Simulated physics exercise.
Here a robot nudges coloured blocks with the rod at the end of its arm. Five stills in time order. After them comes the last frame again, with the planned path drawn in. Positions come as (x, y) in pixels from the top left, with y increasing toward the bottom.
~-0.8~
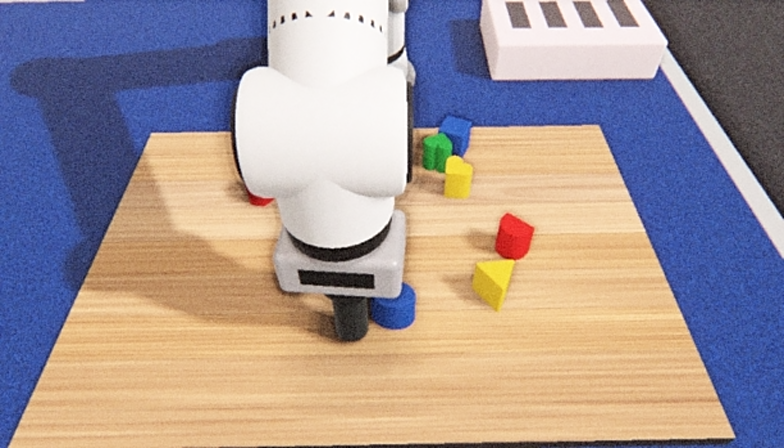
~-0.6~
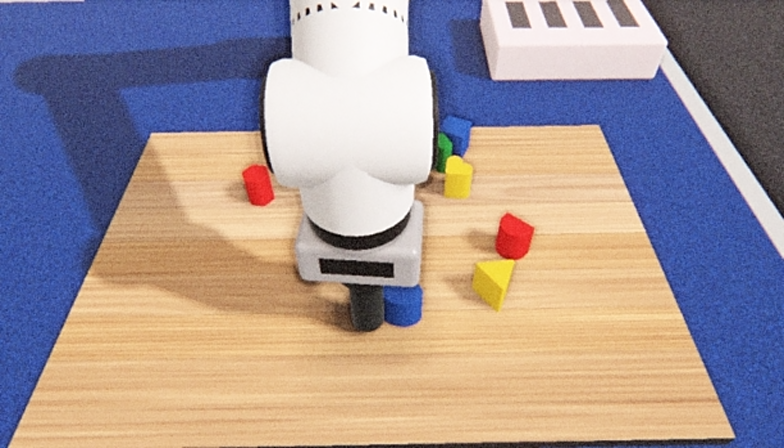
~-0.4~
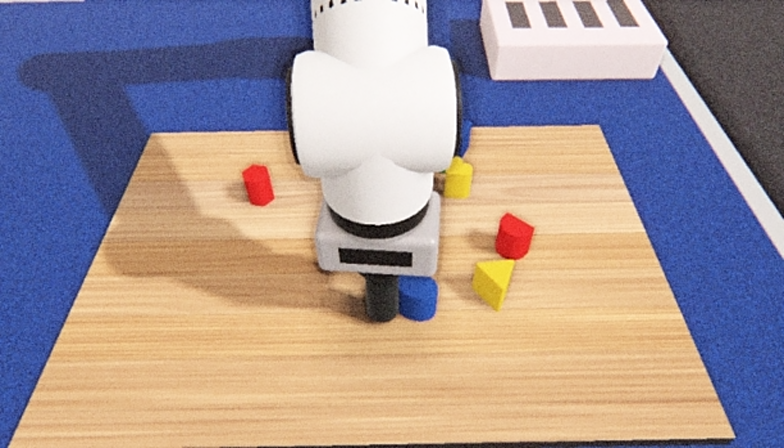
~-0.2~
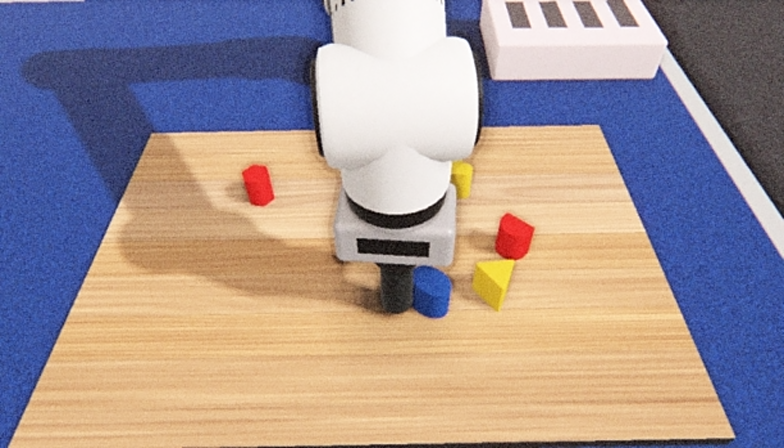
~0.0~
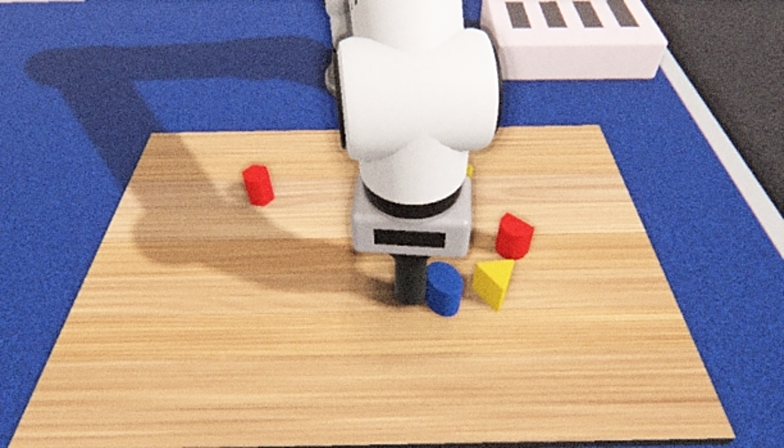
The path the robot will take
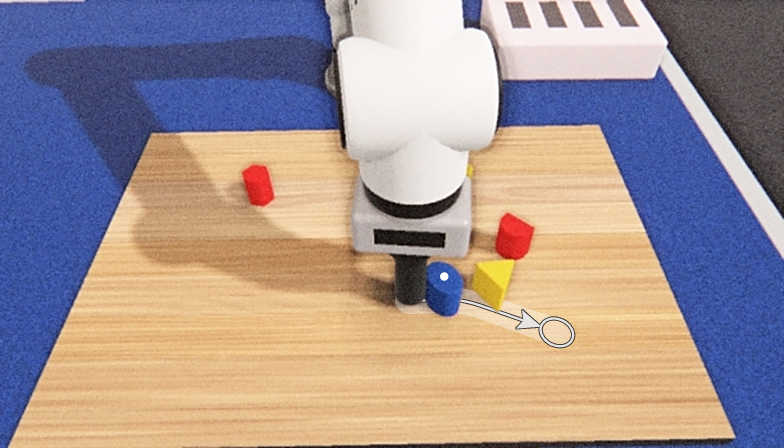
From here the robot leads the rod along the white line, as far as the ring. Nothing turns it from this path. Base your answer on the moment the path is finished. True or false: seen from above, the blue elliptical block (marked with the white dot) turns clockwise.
False
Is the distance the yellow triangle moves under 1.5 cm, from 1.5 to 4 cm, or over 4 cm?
It will fall in the top band, over 4 cm.
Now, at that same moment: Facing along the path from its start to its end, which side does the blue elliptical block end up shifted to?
Left.
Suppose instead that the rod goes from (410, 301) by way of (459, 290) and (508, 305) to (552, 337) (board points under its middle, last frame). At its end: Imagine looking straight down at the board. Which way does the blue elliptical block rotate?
Verdict: Counterclockwise.
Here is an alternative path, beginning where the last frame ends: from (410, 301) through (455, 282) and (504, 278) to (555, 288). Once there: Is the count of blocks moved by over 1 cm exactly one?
No.
The line goes from (410, 301) through (483, 306) to (557, 332); the dot is on the blue elliptical block.
What follows on the original path. One third of the way, rod at (461, 293); blue elliptical block at (496, 278); yellow triangle at (521, 268).
Two thirds of the way, rod at (511, 308); blue elliptical block at (547, 283), turned 25° anticlockwise; yellow triangle at (557, 263), turned 25° anticlockwise.
At the end, rod at (560, 325); blue elliptical block at (581, 284), turned 75° anticlockwise; yellow triangle at (564, 261), turned 55° anticlockwise; red D-shaped block unmoved.
